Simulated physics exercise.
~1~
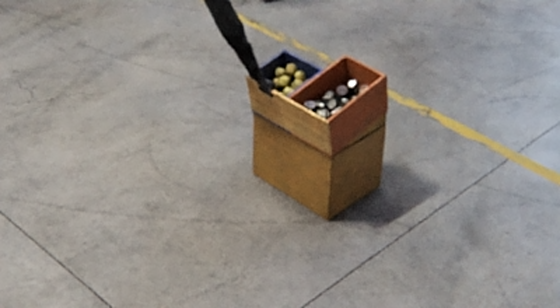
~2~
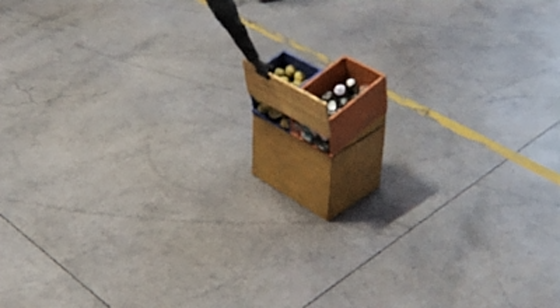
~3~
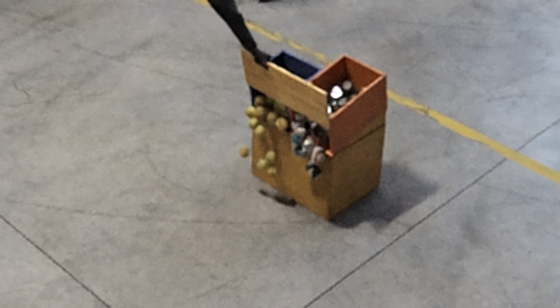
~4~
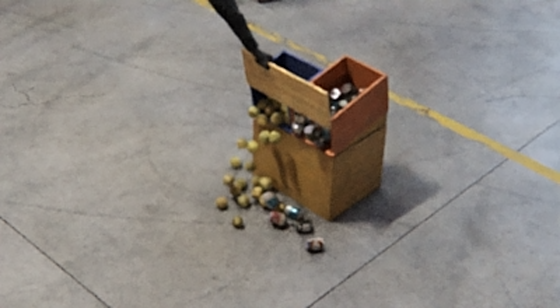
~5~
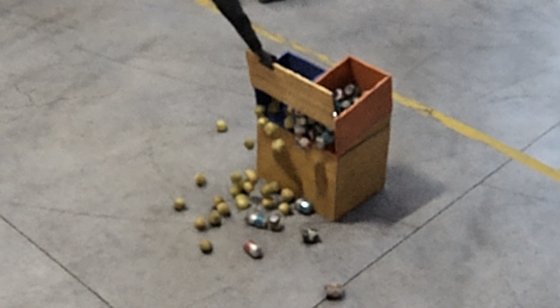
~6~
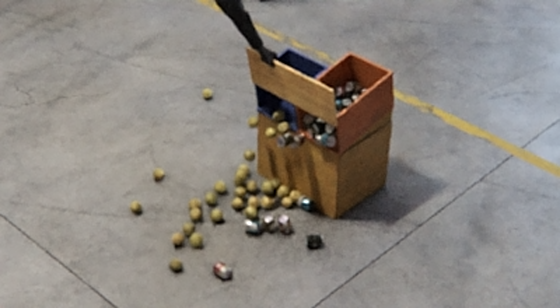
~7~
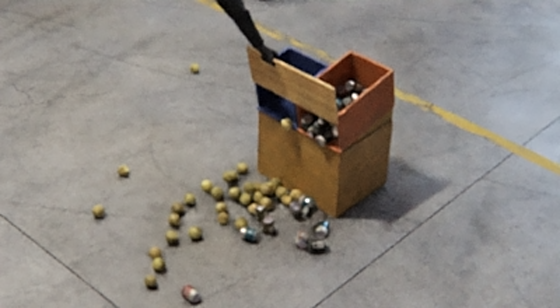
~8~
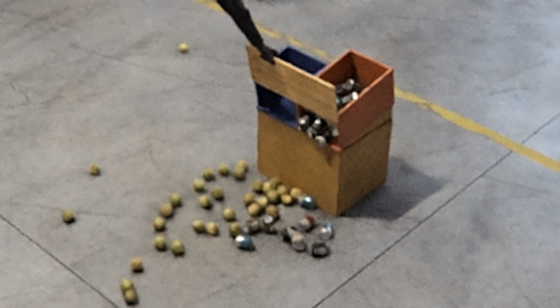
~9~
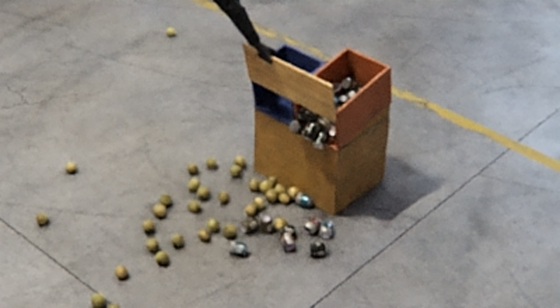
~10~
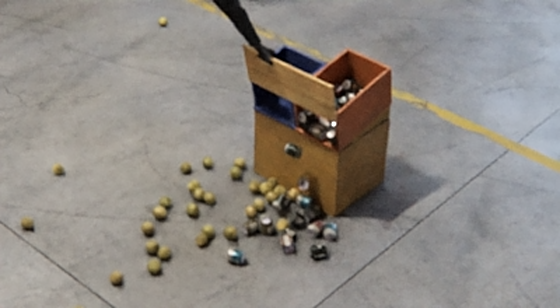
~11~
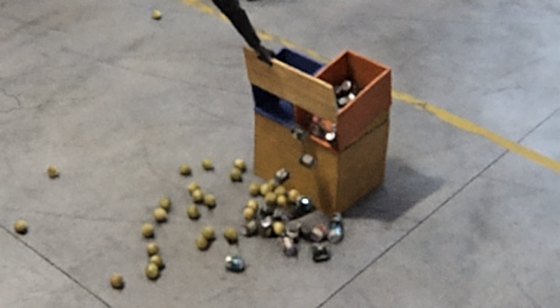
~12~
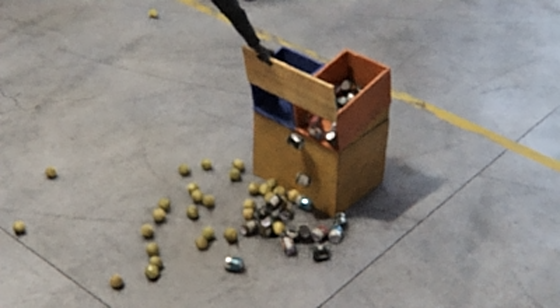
To begin with, a dark arm reaches down to the wooden front gate of a box on a concrete floor, its blue compartment holding yellow apples and its orange one mini cans. The arm lifts the gate a little, and apples and cans spill through the gap beneath it. The apples pour out fastest, bouncing and rolling away to the left, while the cans drop closer to the box. Soon the blue compartment is empty, yet cans keep tumbling out in ones and twos. Finally, apples lie scattered widely, cans are heaped near the base, and some cans remain in the orange compartment.
